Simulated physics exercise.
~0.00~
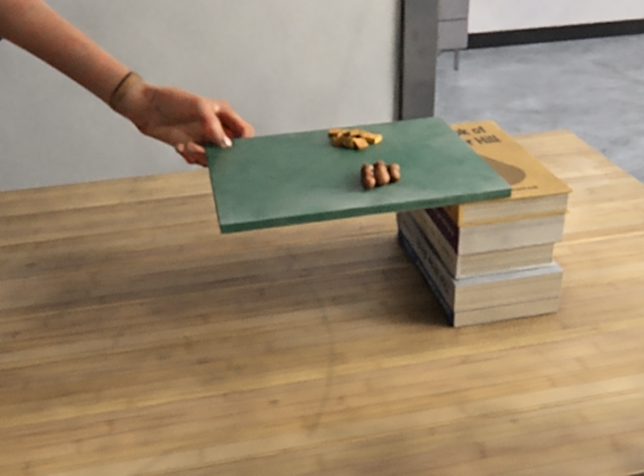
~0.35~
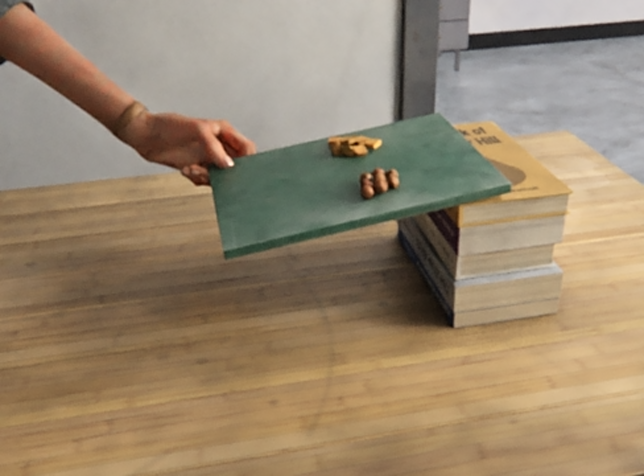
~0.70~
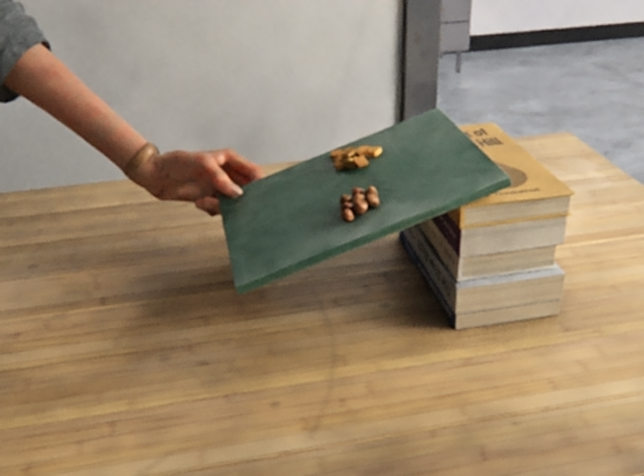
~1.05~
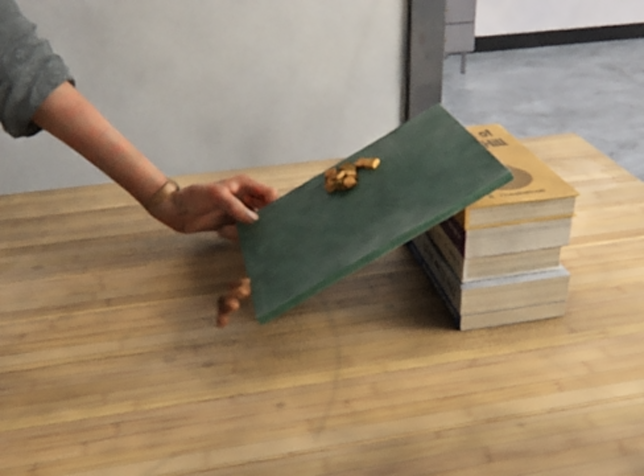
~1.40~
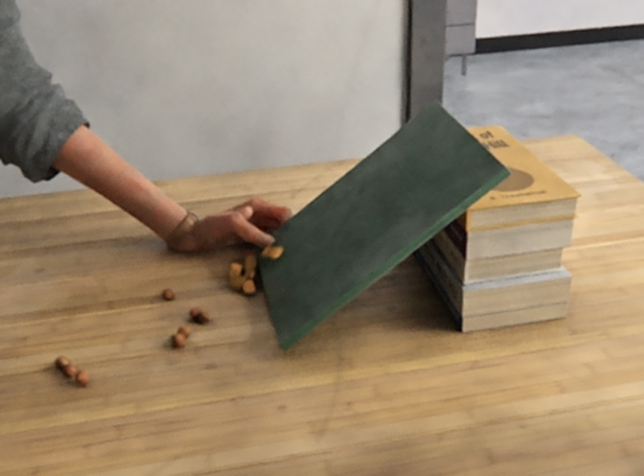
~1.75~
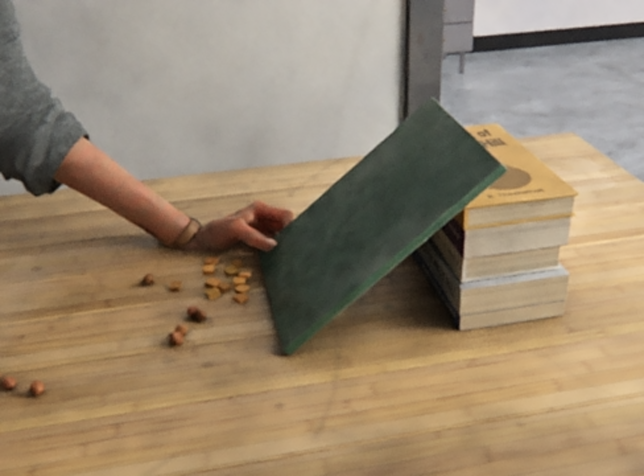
A dark green board carrying two small piles, golden-yellow pieces behind and reddish-brown nut-like ones in front, rests with its right end on a stack of books. It stands on a wooden table, seen from slightly above in a gently swaying view. A hand from the left holds the other end and lowers it, steepening the slope. The brown pieces slide off first and scatter leftward across the table, and then the yellow ones slide down after them. At the end the board leans steeply and bare, the yellow pieces lying near its foot and the brown ones spread farther left.
